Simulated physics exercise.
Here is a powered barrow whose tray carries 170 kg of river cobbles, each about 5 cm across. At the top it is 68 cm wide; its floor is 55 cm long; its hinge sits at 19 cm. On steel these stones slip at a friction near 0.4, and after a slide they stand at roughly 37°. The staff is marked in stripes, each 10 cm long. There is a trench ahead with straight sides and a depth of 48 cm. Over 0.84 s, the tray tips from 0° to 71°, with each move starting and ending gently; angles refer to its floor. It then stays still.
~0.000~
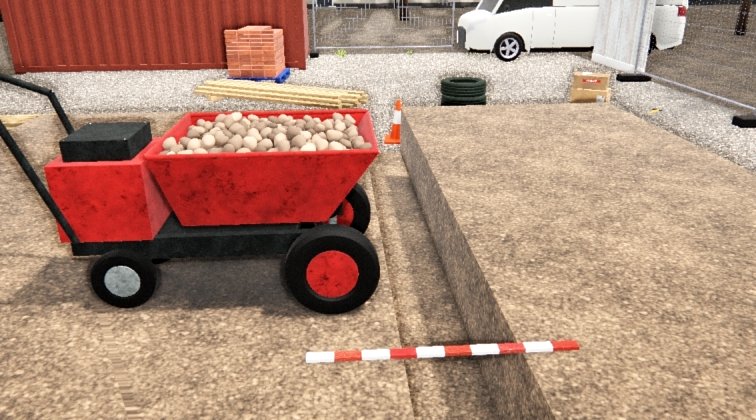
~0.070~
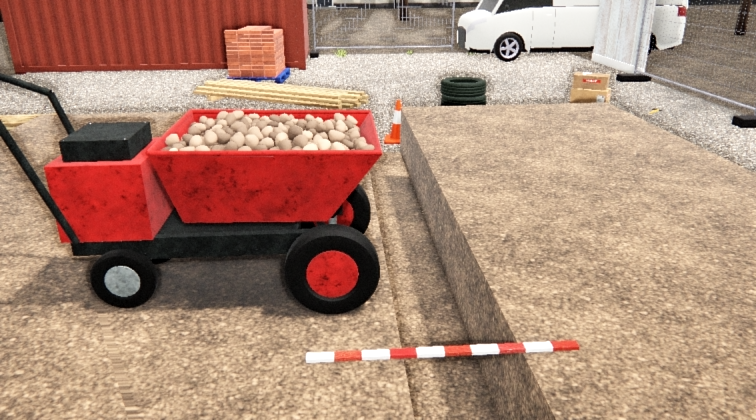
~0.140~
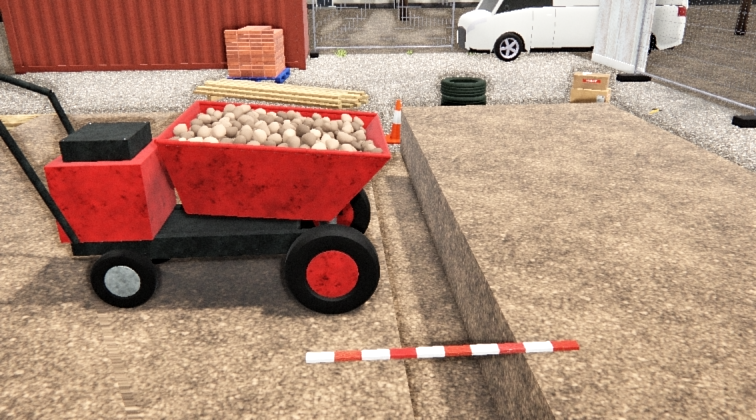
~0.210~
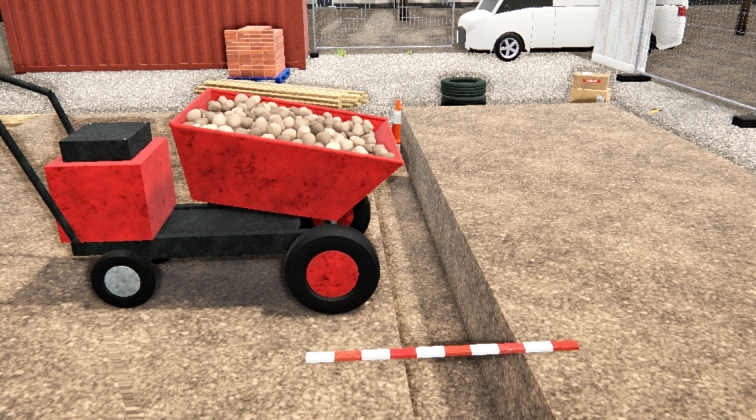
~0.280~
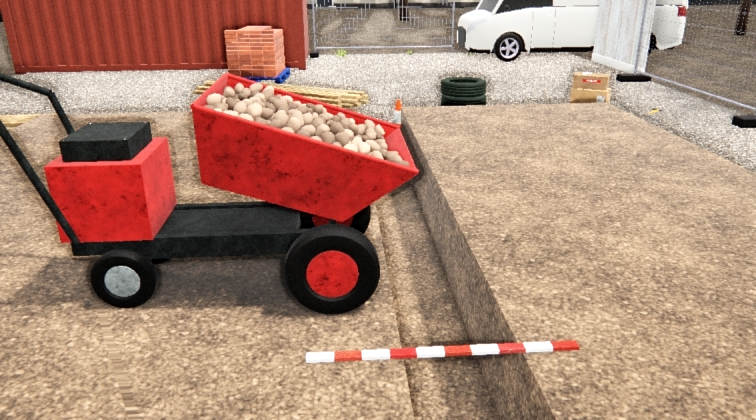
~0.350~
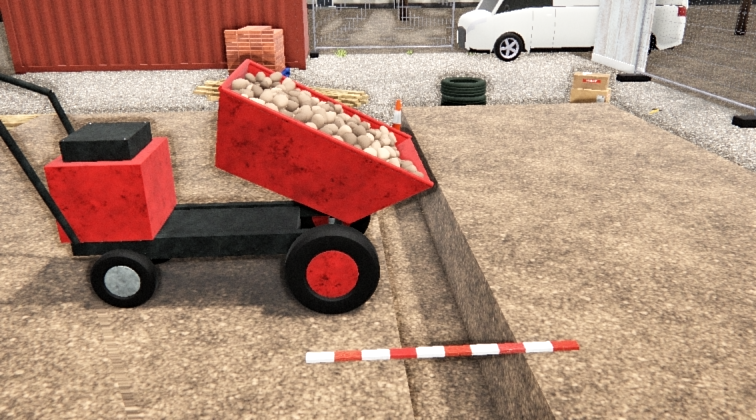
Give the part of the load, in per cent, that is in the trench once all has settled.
Close to 50 in a hundred.
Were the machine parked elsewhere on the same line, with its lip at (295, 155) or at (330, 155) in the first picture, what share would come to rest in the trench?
Around 100 and then 85 percent.
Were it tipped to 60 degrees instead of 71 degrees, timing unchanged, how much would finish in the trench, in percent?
Some 35 in a hundred, I'd say.
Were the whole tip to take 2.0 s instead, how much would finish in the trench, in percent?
Then about 65 per cent.
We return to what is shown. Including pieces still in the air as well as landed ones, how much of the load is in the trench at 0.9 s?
Some 10 per cent of the load by that point.
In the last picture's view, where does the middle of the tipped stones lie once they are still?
Look at roughly (474, 319).
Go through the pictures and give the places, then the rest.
In the first picture, the tray is at 0°, its lip at (378, 152); the top of the load is at (262, 124).
The second picture shows lip at (381, 153), floor tilted 1°, highest stones at (242, 123); the stones move at 0.3 m/s on average.
The third picture shows lip at (390, 157), floor tilted 5°, highest stones at (235, 116); the stones move at 0.6 m/s on average.
In the fourth picture, the tray is at 11°, its lip at (403, 163); the top of the load is at (237, 105); the stones move at 0.8 m/s on average.
In the fifth picture, the tray is at 18°, its lip at (417, 172); the top of the load is at (247, 93); the stones move at 1.0 m/s on average.
The sixth picture shows lip at (432, 185), floor tilted 27°, highest stones at (259, 83); the stones move at 1.1 m/s on average.
After 0.6 s the floor is at 60°; 100 % in the tray; the foremost stones are at (456, 209).
After 0.9 s the floor is at 71°; 64 % in the tray, 10 % in the trench, 26 % past the trench; the foremost stones are at (558, 277).
After 1.3 s the floor is at 71°; 28 % in the tray, 23 % in the trench, 50 % past the trench; the foremost stones are at (679, 255).
After 3.2 s the floor is at 71°; 0 % in the tray, 50 % in the trench, 50 % past the trench; the foremost stones are past the picture's edge.
